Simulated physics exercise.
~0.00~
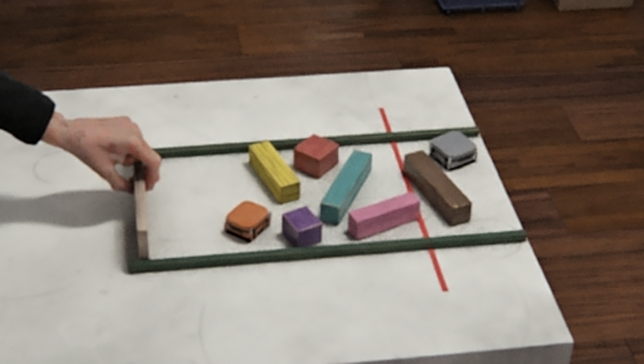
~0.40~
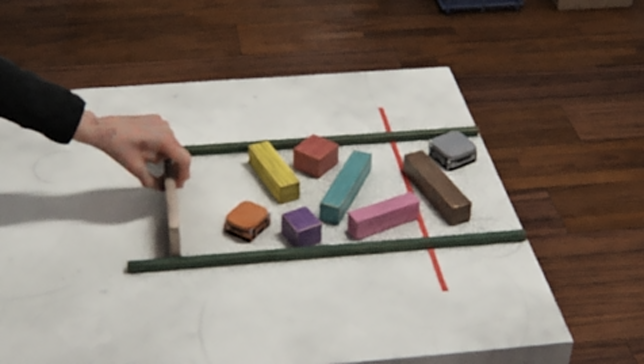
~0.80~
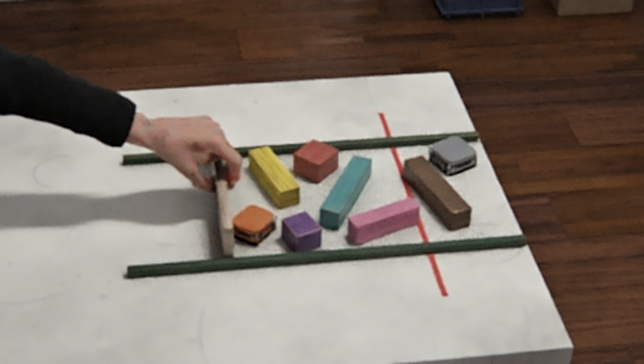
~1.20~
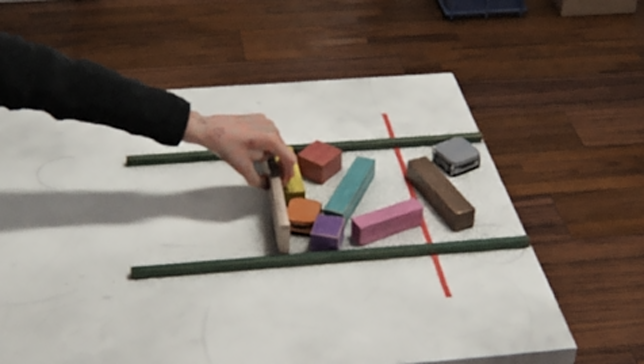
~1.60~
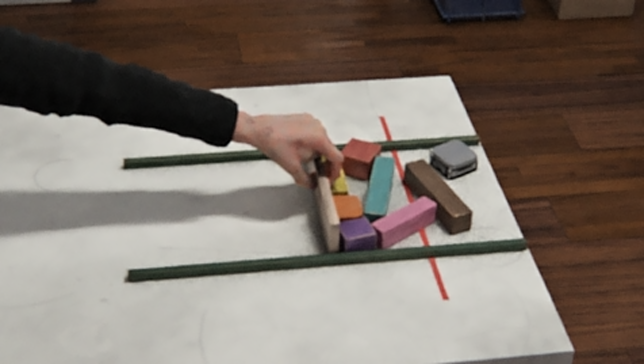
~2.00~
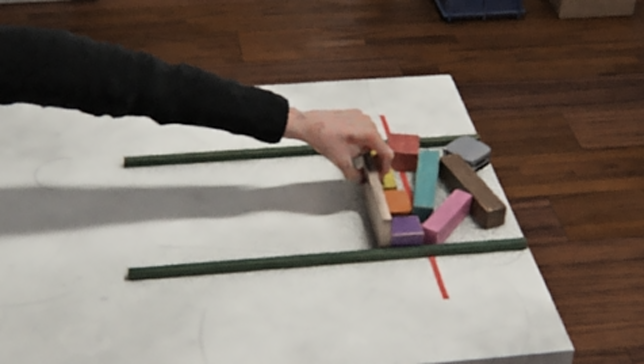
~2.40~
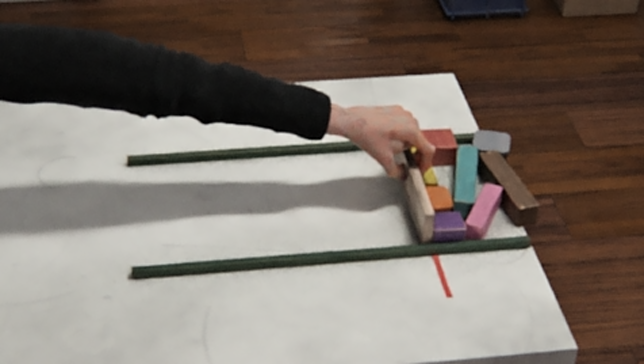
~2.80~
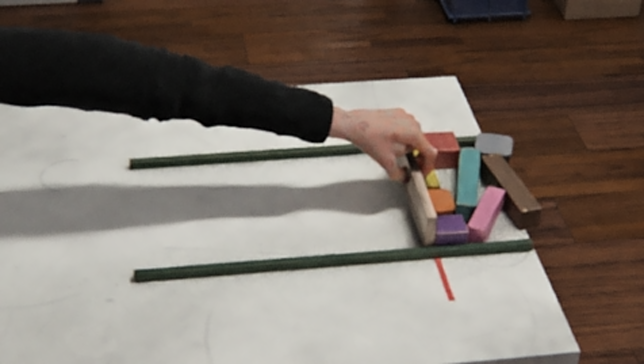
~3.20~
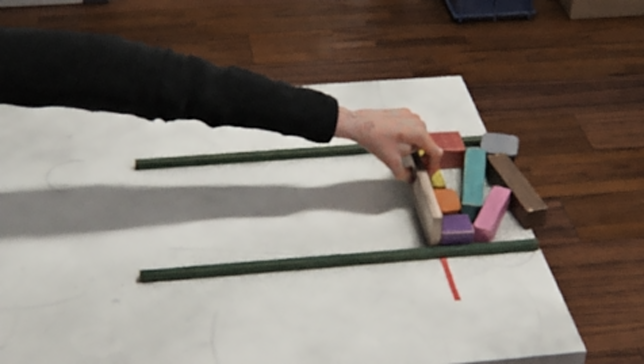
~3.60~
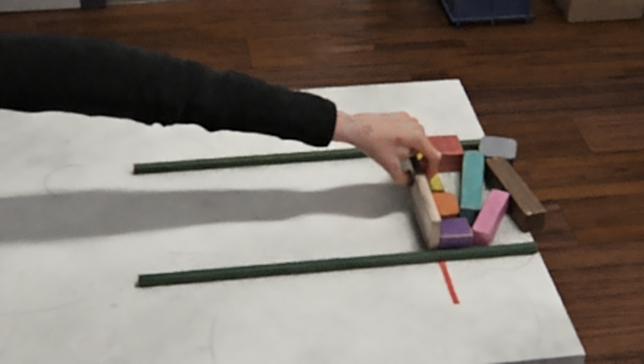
On a white tabletop between two dark green rails, a hand slid an upright board rightward, bunching up colorful blocks and sticks and pushing them past a red line until they crowded at the table's right edge, where everything stopped without falling off.
